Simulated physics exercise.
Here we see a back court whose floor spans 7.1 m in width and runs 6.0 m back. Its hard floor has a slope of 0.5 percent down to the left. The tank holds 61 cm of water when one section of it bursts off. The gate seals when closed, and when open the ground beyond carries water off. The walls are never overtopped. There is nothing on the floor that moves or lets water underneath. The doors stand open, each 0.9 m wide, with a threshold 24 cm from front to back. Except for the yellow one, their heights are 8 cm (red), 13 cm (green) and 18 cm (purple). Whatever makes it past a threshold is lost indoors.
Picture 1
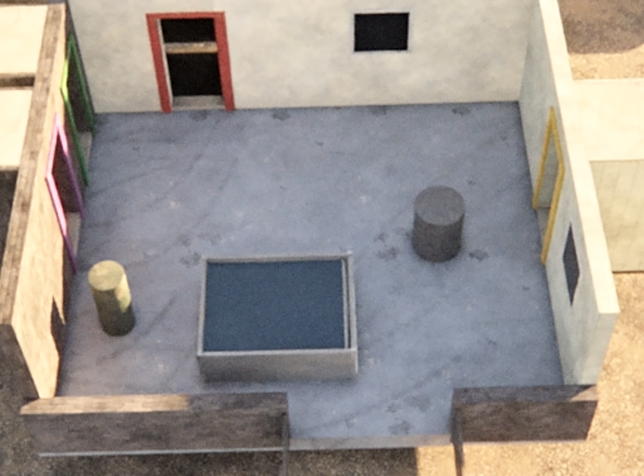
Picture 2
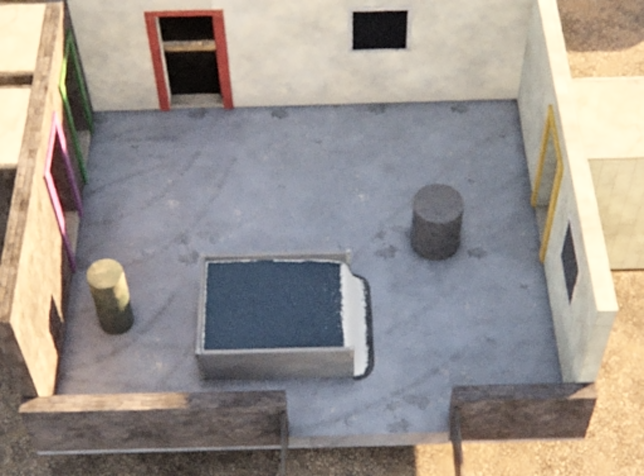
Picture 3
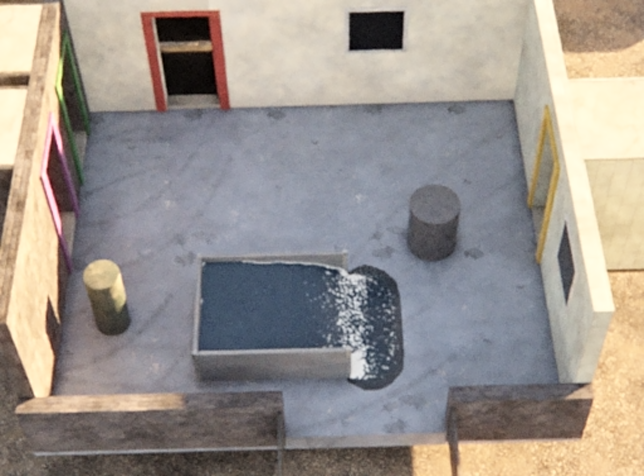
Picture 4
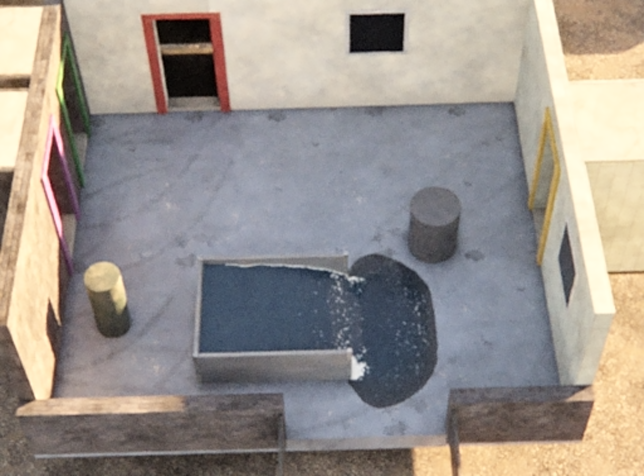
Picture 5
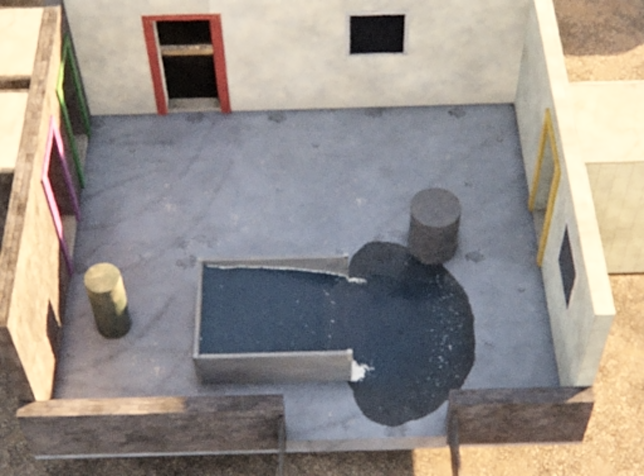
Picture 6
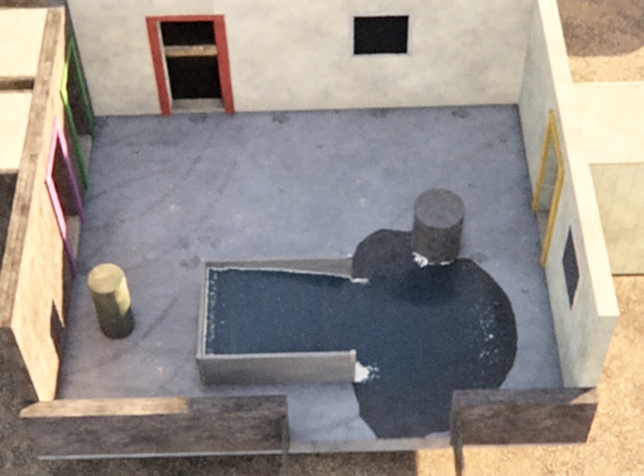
In the video, water in a rectangular tank in a walled courtyard starts pouring out through the tank's open right side, spreading across the grey floor in a widening dark pool that meets the dark grey cylinder and the front wall.
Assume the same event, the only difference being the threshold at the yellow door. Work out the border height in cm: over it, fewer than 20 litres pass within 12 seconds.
Border at about 13.5 cm.
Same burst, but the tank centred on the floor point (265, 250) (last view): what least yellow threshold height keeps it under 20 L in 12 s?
At least some 9.0 centimetres tall.
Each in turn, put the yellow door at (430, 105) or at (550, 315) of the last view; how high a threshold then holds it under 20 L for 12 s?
Roughly 10.0 cm for the first and 24 cm for the second.
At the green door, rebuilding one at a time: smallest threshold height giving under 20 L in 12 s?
For green: Close to 6.5 cm.
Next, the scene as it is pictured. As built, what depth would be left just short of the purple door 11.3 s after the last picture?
Lab note: Depth approx. 5.5 cm.
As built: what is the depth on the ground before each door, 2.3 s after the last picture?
Depths in cm - red: 0, yellow: 14, green: 0, purple: 0.
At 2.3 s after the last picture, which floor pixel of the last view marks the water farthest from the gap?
Somewhere near the pixel (515, 105).
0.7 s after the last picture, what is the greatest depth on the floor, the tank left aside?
Max depth: Around 30 cm.
Then, 0.7 s after the last picture water covers 20 % of the floor, deepest (30 cm) near (552, 341); 5 cm at the yellow door, 0 litres in over its 7 cm threshold.
Then, 2.3 s after the last picture water covers 35 % of the floor, deepest (26 cm) near (490, 342); 14 cm at the yellow door, 47 litres in over its 7 cm threshold.
Then, 11.3 s after the last picture water covers 90 % of the floor, deepest (8 cm) near (91, 149); 3 cm at the yellow door, 79 litres in over its 7 cm threshold.
At the yellow door as built, the water peaked near 16 cm, 1.5 s after the last picture.
Run again over the same 12 s with other heights there, 30 litres in over 12 cm, 9 litres over 16.5 cm. The limit of 20 litres is kept from about 13.5 cm up.
